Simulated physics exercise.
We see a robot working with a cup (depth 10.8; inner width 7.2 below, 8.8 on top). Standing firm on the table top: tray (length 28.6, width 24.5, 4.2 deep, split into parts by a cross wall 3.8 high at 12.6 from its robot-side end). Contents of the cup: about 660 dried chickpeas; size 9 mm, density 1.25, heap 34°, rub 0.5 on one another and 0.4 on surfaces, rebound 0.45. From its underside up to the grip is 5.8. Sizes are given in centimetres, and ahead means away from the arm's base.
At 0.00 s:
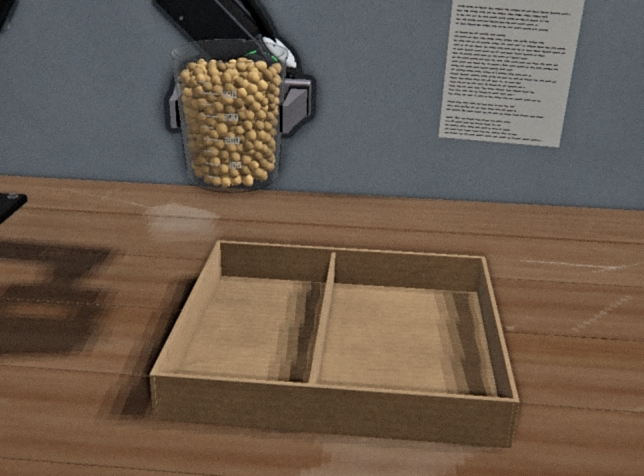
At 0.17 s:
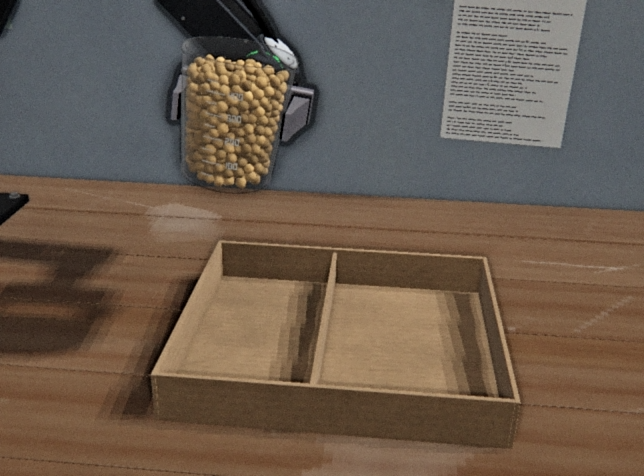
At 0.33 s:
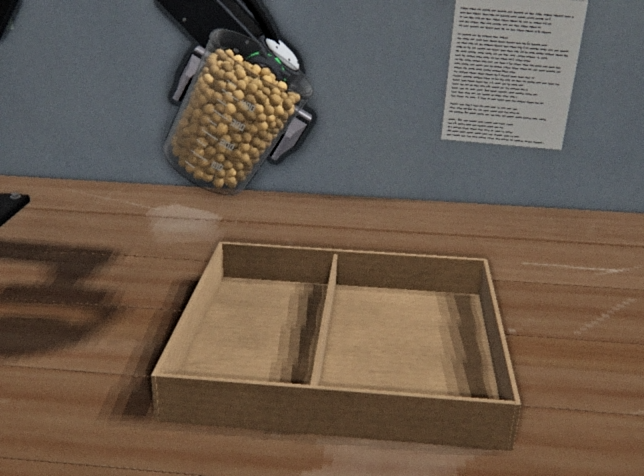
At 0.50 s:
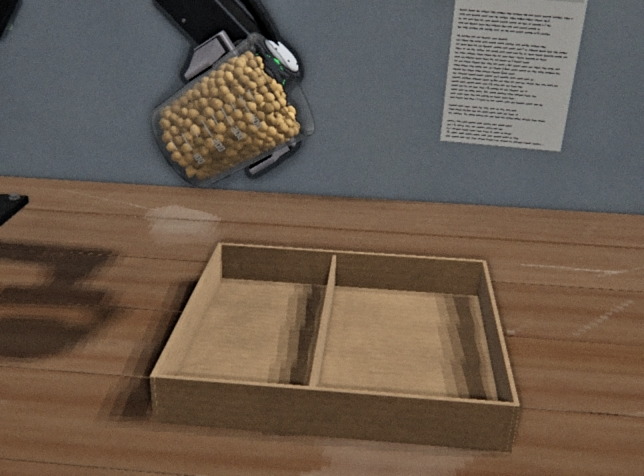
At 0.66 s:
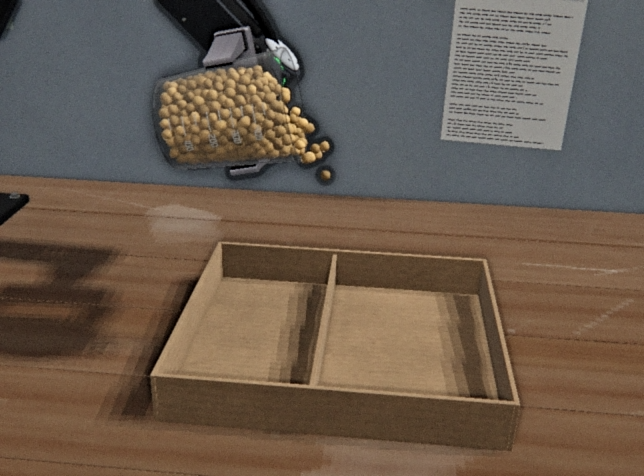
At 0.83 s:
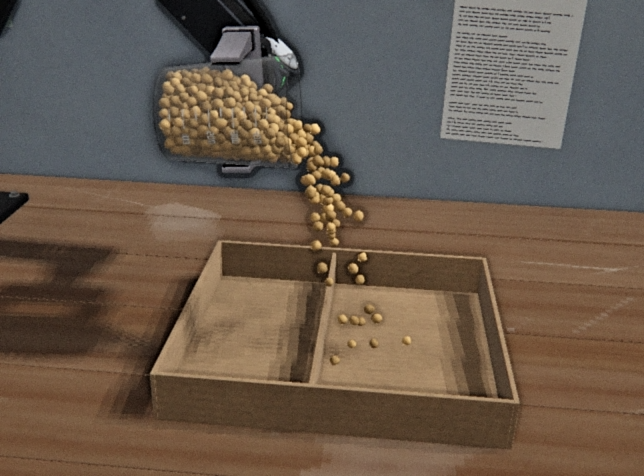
A dark robot gripper holds a clear cup full of tan chickpeas at the upper left, against a blue-grey wall with a printed white sheet at right. Below, on a brown wooden table seen from slightly above by a still camera, sits an open light-brown tray with one divider. The gripper tilts the cup rightward until nearly horizontal, and chickpeas stream out, several landing in the tray's right part.
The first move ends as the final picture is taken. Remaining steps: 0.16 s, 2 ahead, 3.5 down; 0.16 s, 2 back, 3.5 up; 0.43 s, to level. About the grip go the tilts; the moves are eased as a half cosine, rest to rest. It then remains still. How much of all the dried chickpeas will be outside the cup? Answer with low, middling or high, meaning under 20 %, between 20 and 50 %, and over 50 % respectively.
Middling.
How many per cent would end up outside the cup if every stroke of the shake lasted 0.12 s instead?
The share would be near 30 %.
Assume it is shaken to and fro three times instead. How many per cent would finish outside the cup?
It would come to about 45 %.
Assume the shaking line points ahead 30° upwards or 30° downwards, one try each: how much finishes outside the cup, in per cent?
I'd say close to 50 percent for the first and close to 40 percent for the second.
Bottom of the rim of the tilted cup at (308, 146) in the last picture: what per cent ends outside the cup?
The share is about 10 percent.
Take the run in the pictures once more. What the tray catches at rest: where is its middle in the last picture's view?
About (394, 347).
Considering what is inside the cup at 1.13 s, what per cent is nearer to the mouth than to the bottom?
That share comes to roughly 45 percent.
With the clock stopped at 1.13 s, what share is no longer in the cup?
So far around 25 % is out.
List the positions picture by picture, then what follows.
In the first frame, cup middle at (232, 118), level; upper third of the load around (229, 84), from x 185 to 275, top at y 65; 661 in the cup.
In the second frame, cup middle at (233, 118), tilted 8° forward; upper third of the load around (234, 86), from x 190 to 285, top at y 60.
In the third frame, cup middle at (232, 118), tilted 30° forward; upper third of the load around (237, 89), from x 175 to 295, top at y 55.
In the fourth frame, cup middle at (230, 118), tilted 56° forward; upper third of the load around (239, 93), from x 165 to 295, top at y 55.
In the fifth frame, cup middle at (229, 115), tilted 78° forward; upper third of the load around (229, 94), from x 165 to 325, top at y 70; 659 in the cup, 2 in flight or on a rim.
In the sixth frame, cup middle at (229, 113), tilted 86° forward; upper third of the load around (215, 97), from x 165 to 405, top at y 75; 612 in the cup, 14 in the far-side part, 35 in flight or on a rim.
After 1.13 s, tilted 86° forward, highest piece 25 above the table; 510 in the cup, 104 in the far-side part, 3 in the robot-side part, 44 in flight or on a rim.
After 1.43 s, tilted 23° forward, highest piece 26 above the table; 466 in the cup, 175 in the far-side part, 15 in the robot-side part, 5 in flight or on a rim.
After 1.78 s, level, highest piece 27 above the table; 466 in the cup, 180 in the far-side part, 15 in the robot-side part.
After 2.83 s, level, highest piece 27 above the table; 466 in the cup, 180 in the far-side part, 15 in the robot-side part.
At rest, 466 in the cup, 180 in the far-side part, 15 in the robot-side part. That is 30 % outside the cup.
